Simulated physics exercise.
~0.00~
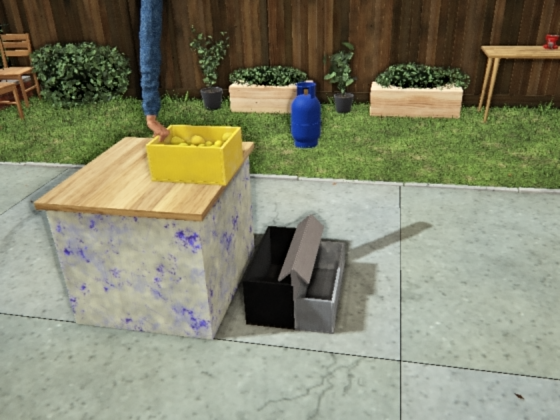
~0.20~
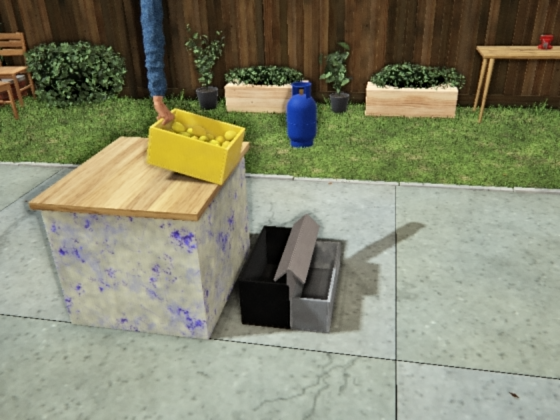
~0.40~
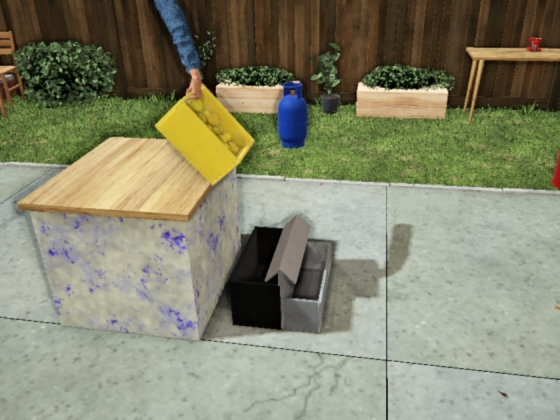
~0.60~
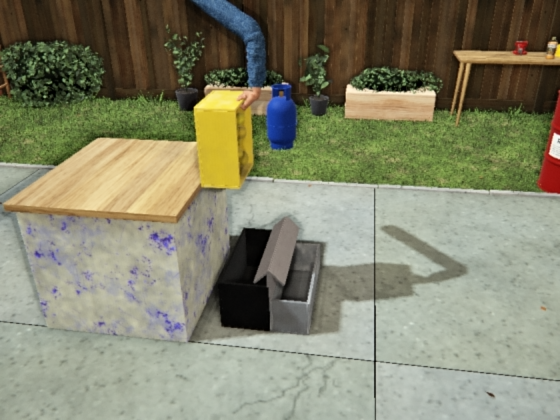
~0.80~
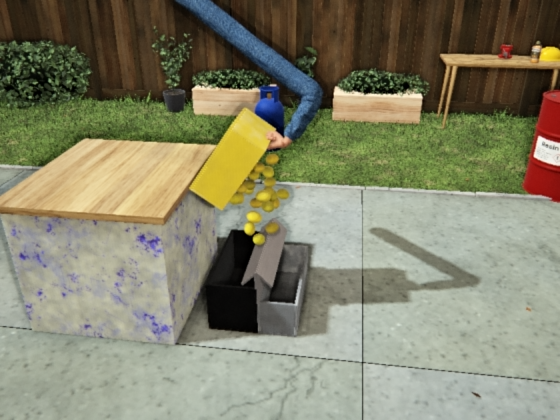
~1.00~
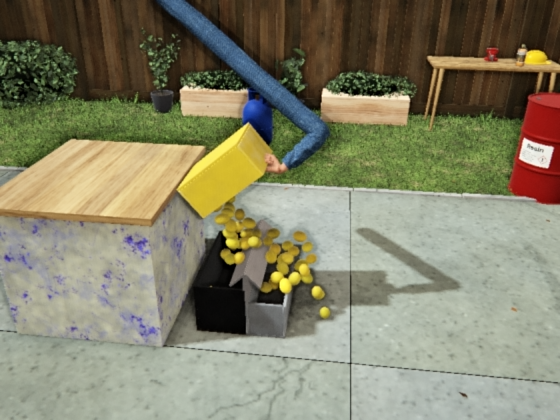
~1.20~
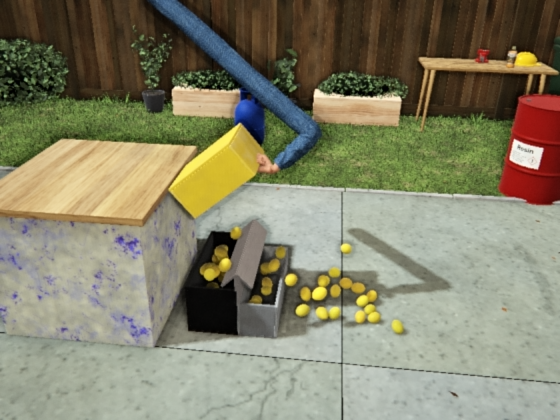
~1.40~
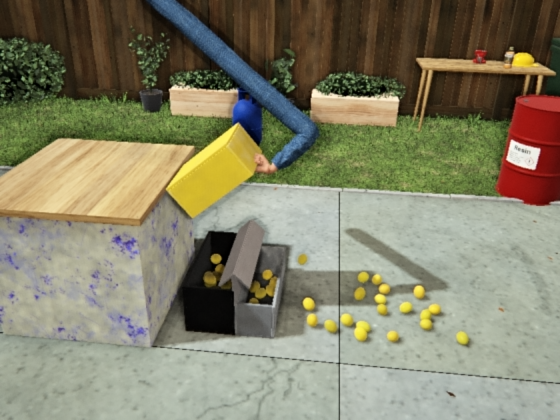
On a backyard patio, an arm in a blue sleeve tipped a yellow crate of lemons off a wood-topped bench, spilling them over a ridge between a black bin and a grey one; some landed in both, while many scattered rightward across the concrete.
